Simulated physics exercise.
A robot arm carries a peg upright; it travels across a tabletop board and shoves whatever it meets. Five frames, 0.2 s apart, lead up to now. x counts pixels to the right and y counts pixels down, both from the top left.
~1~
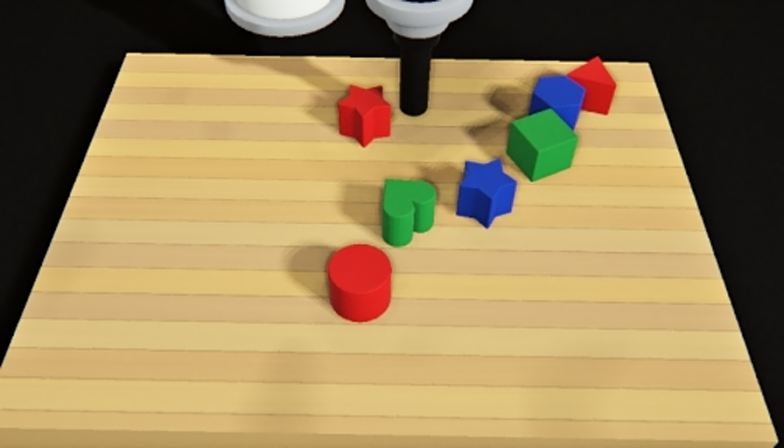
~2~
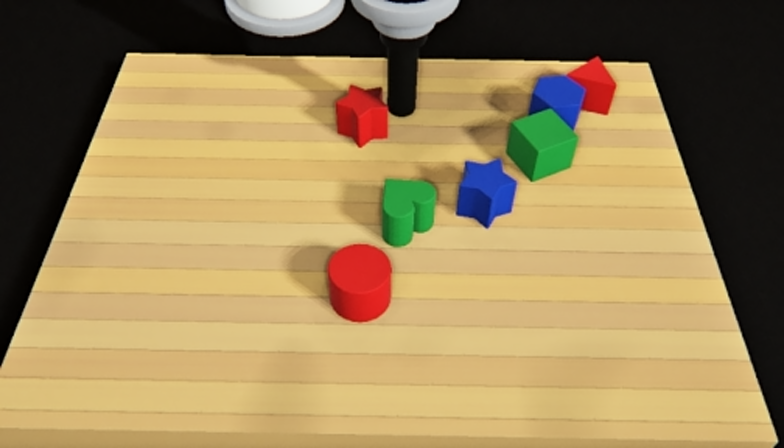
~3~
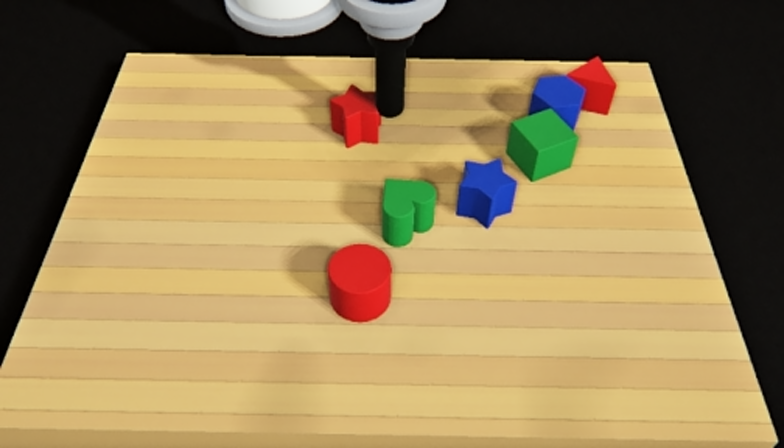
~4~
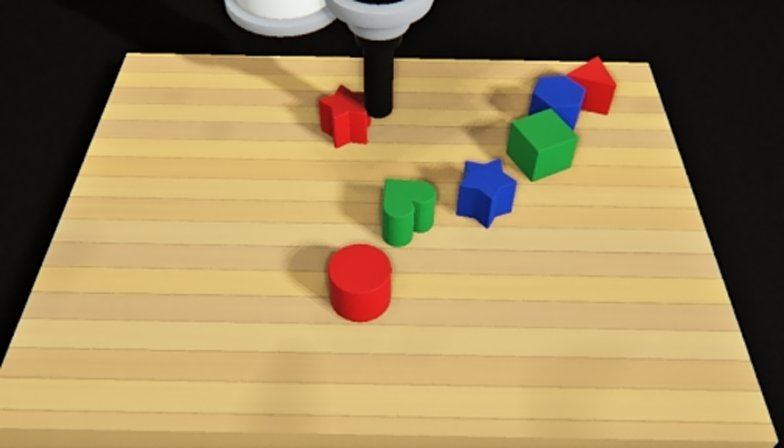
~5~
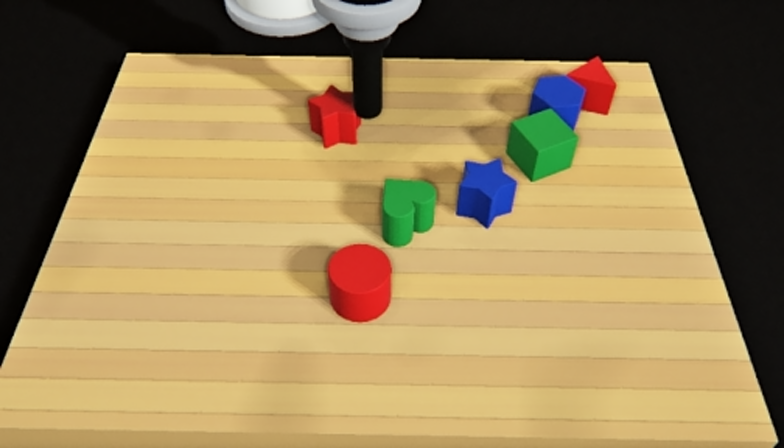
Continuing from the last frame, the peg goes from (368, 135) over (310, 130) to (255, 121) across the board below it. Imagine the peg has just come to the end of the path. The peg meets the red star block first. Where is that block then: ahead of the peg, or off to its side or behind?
Still leading.
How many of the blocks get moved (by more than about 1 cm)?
I foresee one block being moved.
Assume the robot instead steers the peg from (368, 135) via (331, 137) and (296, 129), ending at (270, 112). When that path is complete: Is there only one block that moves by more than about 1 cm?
Yes, I think so.
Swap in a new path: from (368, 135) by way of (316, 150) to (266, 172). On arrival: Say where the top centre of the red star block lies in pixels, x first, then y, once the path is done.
At the end it should sit near (282, 105).
On the path given first. One third of the way, peg (326, 109); red star block (293, 98).
Two thirds of the way, peg (287, 104); red star block (254, 93).
At the end, peg (251, 98); red star block (218, 88).
